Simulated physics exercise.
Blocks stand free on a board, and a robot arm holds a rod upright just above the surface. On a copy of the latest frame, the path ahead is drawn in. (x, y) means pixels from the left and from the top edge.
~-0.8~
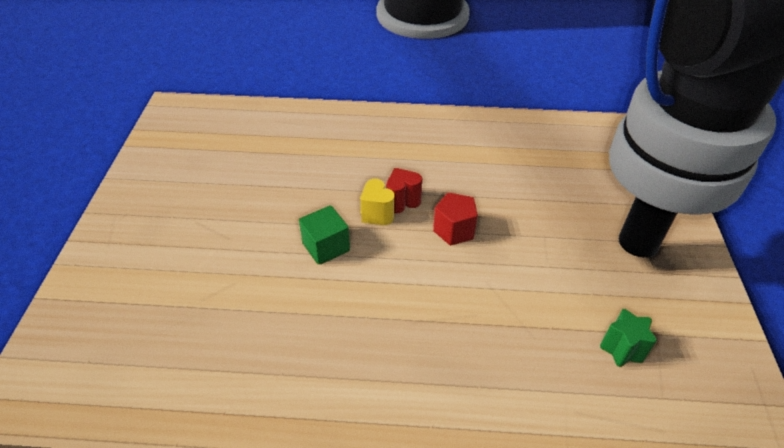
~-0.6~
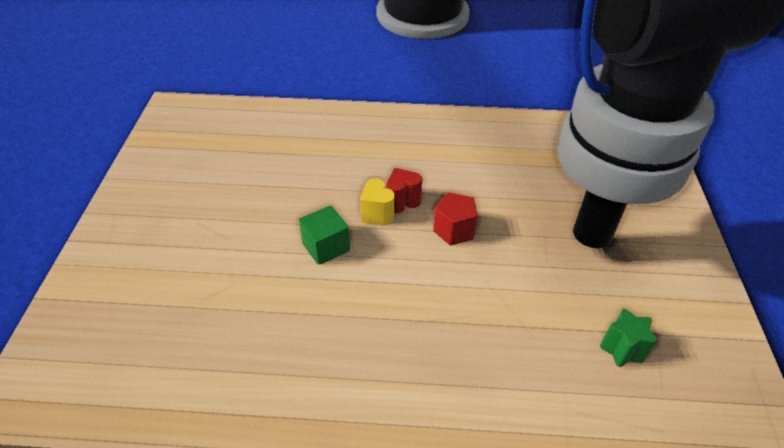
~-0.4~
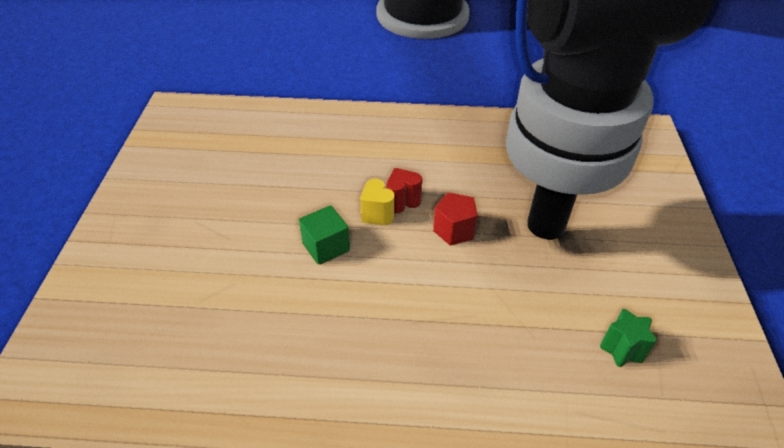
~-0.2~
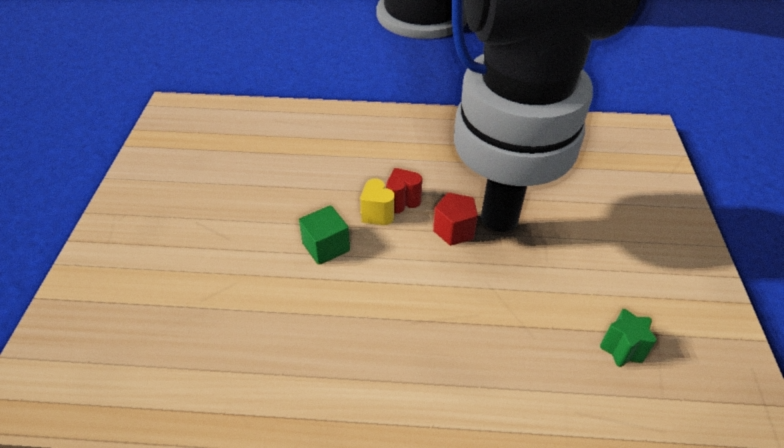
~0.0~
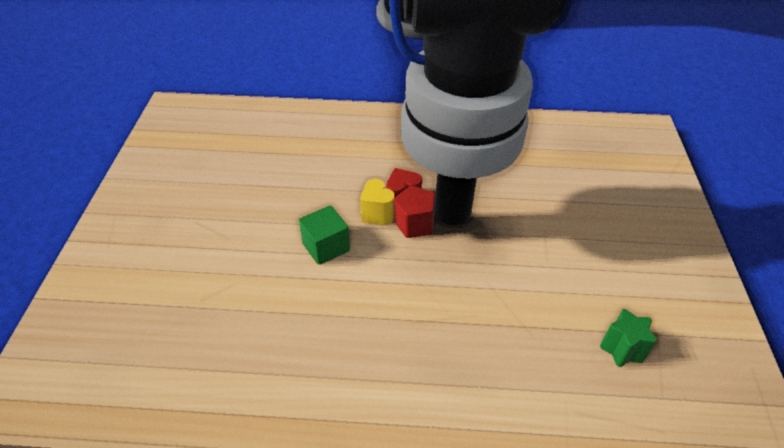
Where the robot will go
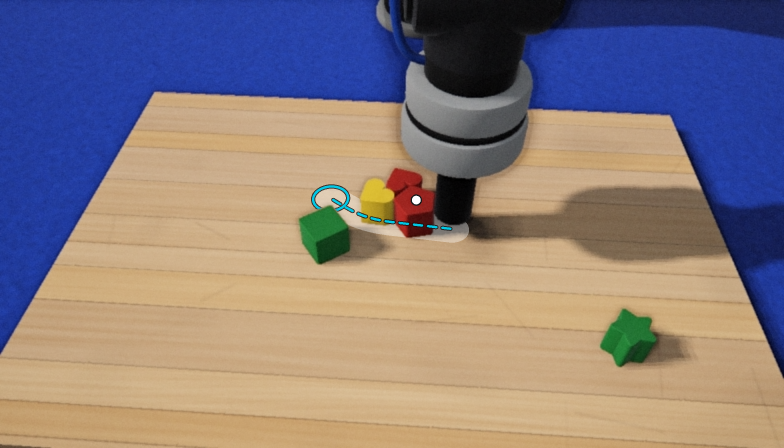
On a wooden board, a robot arm moving a black rod leftward and pushing a red pentagon block up against two heart blocks.
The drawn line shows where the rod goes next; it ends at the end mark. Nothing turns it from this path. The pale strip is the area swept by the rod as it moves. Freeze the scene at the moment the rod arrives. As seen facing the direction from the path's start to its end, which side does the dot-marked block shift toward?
Facing from start to end, it shifts left.
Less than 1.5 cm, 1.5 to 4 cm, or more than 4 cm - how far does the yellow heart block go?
Beyond 4 cm.
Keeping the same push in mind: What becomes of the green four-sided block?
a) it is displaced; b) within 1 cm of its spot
I'll go with a - it is displaced.
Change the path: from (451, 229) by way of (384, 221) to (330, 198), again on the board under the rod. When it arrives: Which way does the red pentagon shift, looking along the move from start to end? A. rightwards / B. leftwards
B
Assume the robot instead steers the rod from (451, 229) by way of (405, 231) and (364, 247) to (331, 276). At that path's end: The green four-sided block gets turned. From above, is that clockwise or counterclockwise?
It rotates counterclockwise.
Path on the board, from (451, 229) via (385, 221), ending at (331, 198); the dot is on the red pentagon.
What follows on the original path. One third of the way, rod (406, 207); yellow heart block (344, 187), turned 65° clockwise; red heart block (394, 177), turned 40° clockwise; red pentagon (369, 201), turned 15° anticlockwise.
Two thirds of the way, rod (363, 199); green four-sided block (313, 222), turned 35° anticlockwise; yellow heart block (306, 177), turned 70° clockwise; red heart block (393, 177), turned 40° clockwise; red pentagon (326, 193), turned 15° anticlockwise.
At the end, rod (329, 182); green four-sided block (311, 222), turned 40° anticlockwise; yellow heart block (283, 172), turned 100° clockwise; red heart block (393, 177), turned 40° clockwise; red pentagon (298, 190), turned 45° anticlockwise.
